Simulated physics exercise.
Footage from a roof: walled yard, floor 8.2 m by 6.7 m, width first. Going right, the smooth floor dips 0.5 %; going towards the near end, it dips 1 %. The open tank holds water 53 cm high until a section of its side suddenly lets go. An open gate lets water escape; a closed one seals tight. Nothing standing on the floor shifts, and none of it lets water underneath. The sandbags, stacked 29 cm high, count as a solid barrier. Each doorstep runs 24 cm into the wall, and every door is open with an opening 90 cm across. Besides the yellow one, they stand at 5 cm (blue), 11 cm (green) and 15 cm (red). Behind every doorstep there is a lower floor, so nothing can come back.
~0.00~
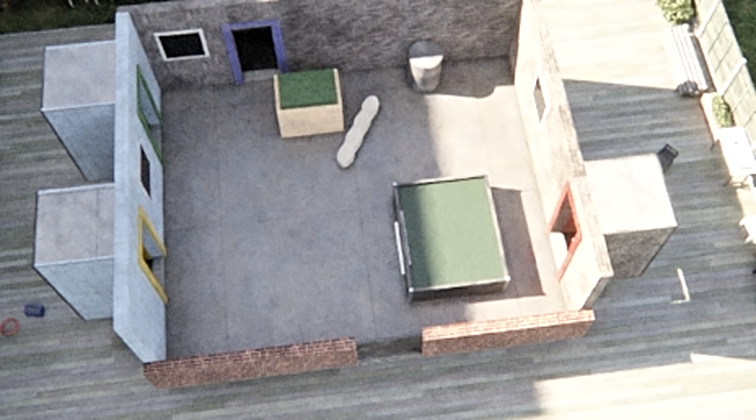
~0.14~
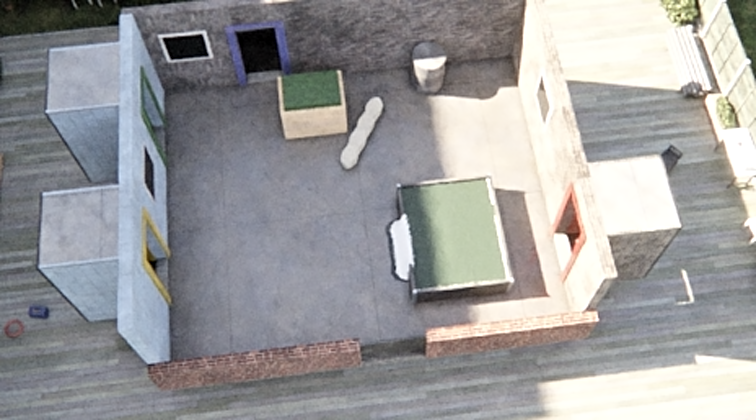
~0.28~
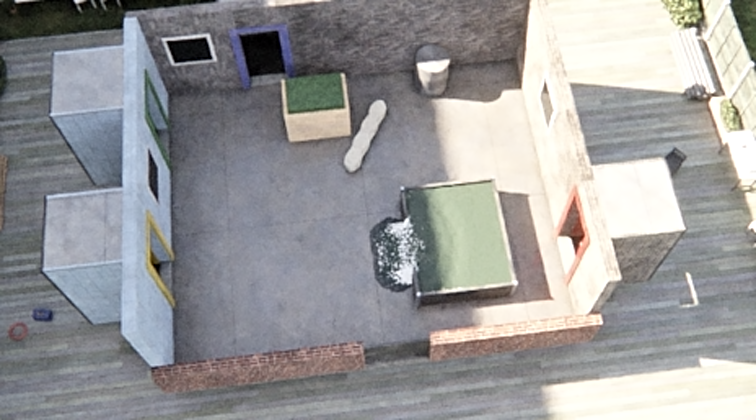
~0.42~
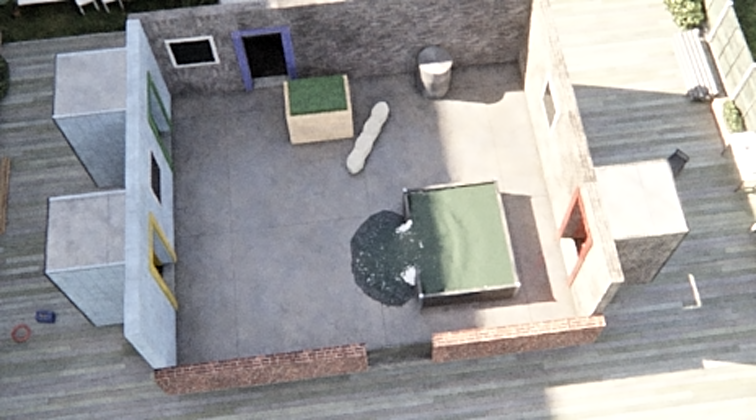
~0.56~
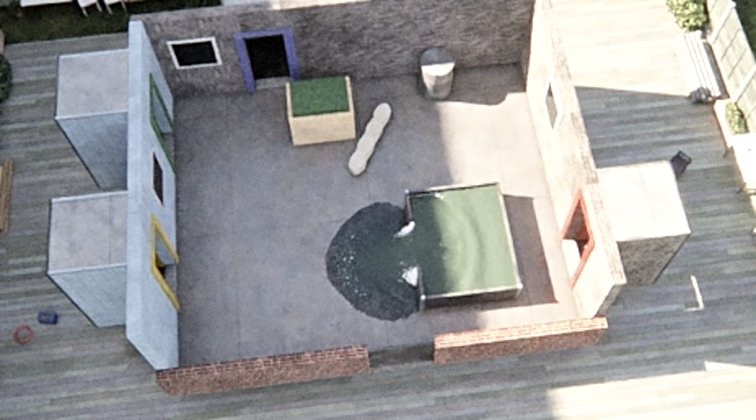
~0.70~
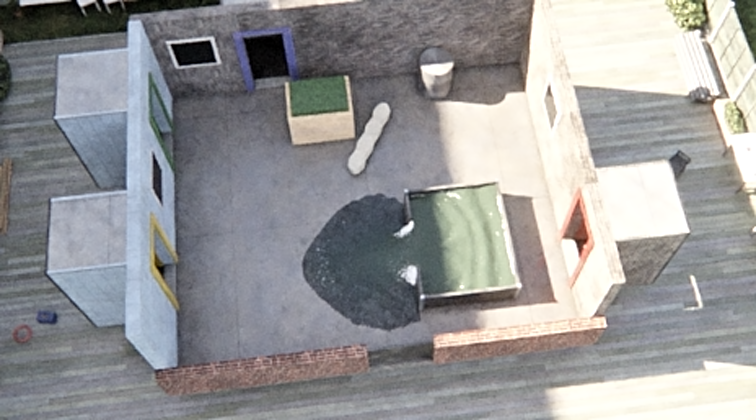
In a walled yard seen from above, water bursts from the left side of an open tank, spreading leftward across the floor.
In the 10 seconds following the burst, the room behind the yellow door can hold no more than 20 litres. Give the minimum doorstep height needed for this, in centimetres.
Roughly 12 centimetres.
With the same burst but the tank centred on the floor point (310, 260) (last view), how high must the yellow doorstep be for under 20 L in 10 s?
Then roughly 28 cm.
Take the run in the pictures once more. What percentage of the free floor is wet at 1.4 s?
Some 20 per cent of it.
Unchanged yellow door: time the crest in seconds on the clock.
I'd guess close to 3.2 seconds.
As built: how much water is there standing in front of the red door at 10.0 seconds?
It stands about 0.0 centimetres deep.
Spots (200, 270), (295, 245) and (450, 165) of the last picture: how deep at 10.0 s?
Approx. 5 / 6 / 0 cm.
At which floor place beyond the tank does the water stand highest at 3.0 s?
(179, 379).
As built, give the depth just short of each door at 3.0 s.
Blue door 0 cm, green door 2 cm, yellow door 16 cm, red door 0 cm.
After 1.4 s water covers 20 % of the floor, deepest (30 cm) near (407, 260); it has not reached the yellow door.
After 3.0 s water covers 45 % of the floor, deepest (28 cm) near (179, 379); 16 cm at the yellow door, 29 litres in over its 7 cm doorstep.
After 10.0 s water covers 70 % of the floor, deepest (10 cm) near (278, 367); 5 cm at the yellow door, 98 litres in over its 7 cm doorstep.
At the yellow door as built, the water arrived by 1.7 s and peaked near 16 cm at 3.2 s.
Run again over the same 10 s with other heights there, 28 litres in over 11 cm, 11 litres over 13 cm. The limit of 20 litres is kept from about 12 cm up.
